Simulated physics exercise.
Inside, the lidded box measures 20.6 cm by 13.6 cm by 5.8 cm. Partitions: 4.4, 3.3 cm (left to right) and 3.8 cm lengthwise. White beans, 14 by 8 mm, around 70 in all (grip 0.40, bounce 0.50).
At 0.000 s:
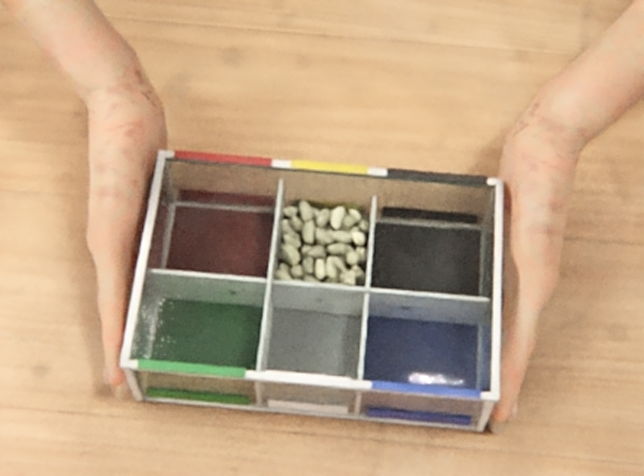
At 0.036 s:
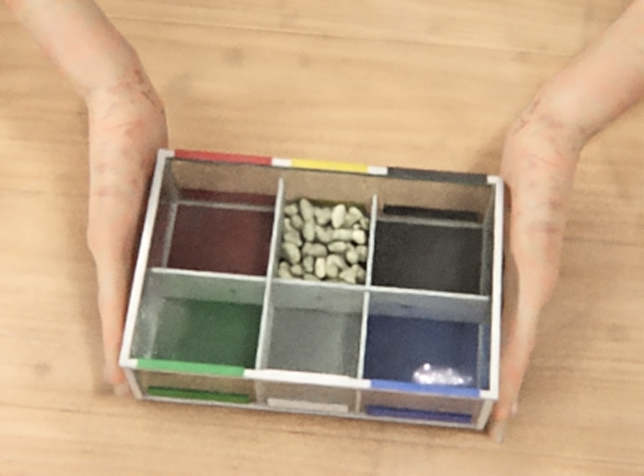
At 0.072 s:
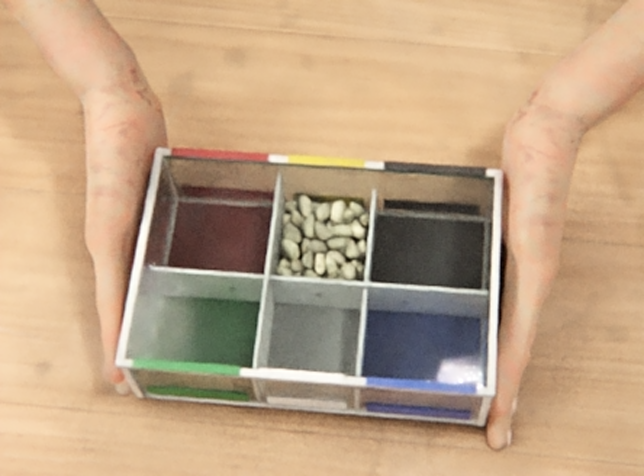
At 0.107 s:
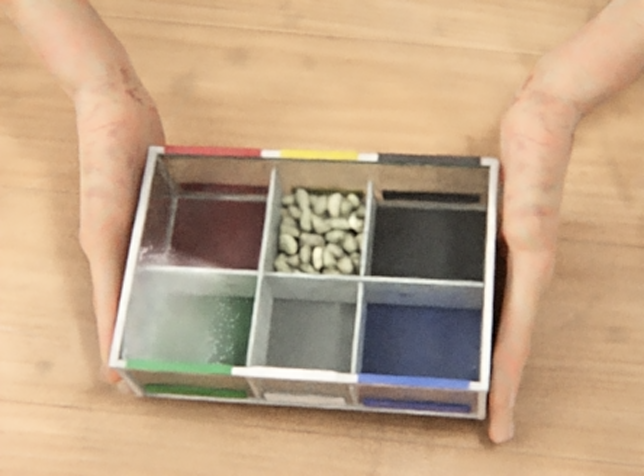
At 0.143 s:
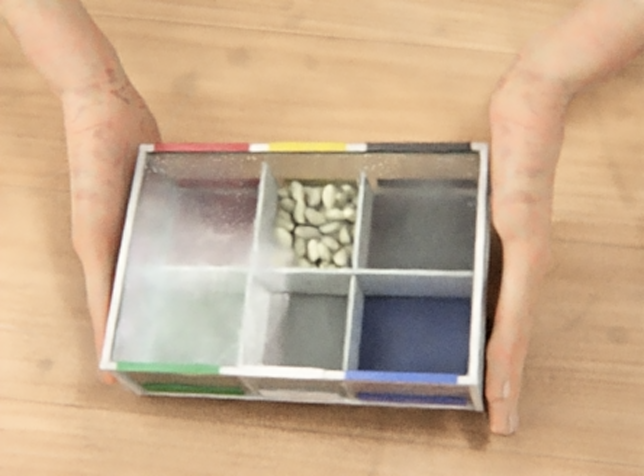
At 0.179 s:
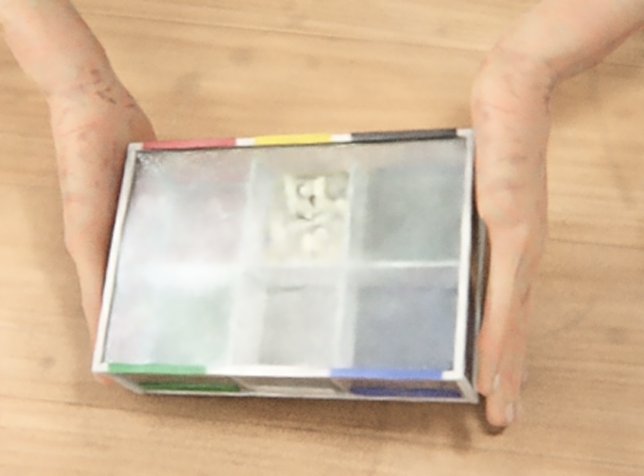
The clip opens on two hands holding a clear-lidded box of six coloured compartments on a wooden surface, with pale beans in the top middle one. The hands tilt and turn the box slightly, shifting it a little left, as a whitish glare spreads from the left across the lid, blurring the beans.
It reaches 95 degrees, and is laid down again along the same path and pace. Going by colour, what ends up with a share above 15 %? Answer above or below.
Red: Below, blue: Below, green: Above, yellow: Above, white: Below, black: Below.
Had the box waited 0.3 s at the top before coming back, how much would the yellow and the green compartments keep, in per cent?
Then: Yellow 60, green 35.
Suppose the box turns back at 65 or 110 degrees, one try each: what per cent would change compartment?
About 5 and 35 per cent.
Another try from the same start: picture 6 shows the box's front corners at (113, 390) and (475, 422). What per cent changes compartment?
In that case some 50 per cent.
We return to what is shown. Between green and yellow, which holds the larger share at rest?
It is the yellow one.
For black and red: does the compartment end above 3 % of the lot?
Black no; red yes.
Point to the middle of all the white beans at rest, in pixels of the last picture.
Near (288, 282).
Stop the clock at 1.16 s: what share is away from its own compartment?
About 40 per cent.
After 0.77 s, tilt 95 degrees; red 5 %, green 5 %, yellow 85 %, white 5 %.
After 1.16 s, tilt 41 degrees; red 5 %, green 25 %, yellow 60 %, white 5 %.
Then, at 1.64 s, tilt 0 degrees; red 5 %, green 25 %, yellow 60 %, white 5 %.
By 2.2 s all is still; red 10 %, blue 0 %, green 25 %, yellow 60 %, white 5 %, black 0 %.
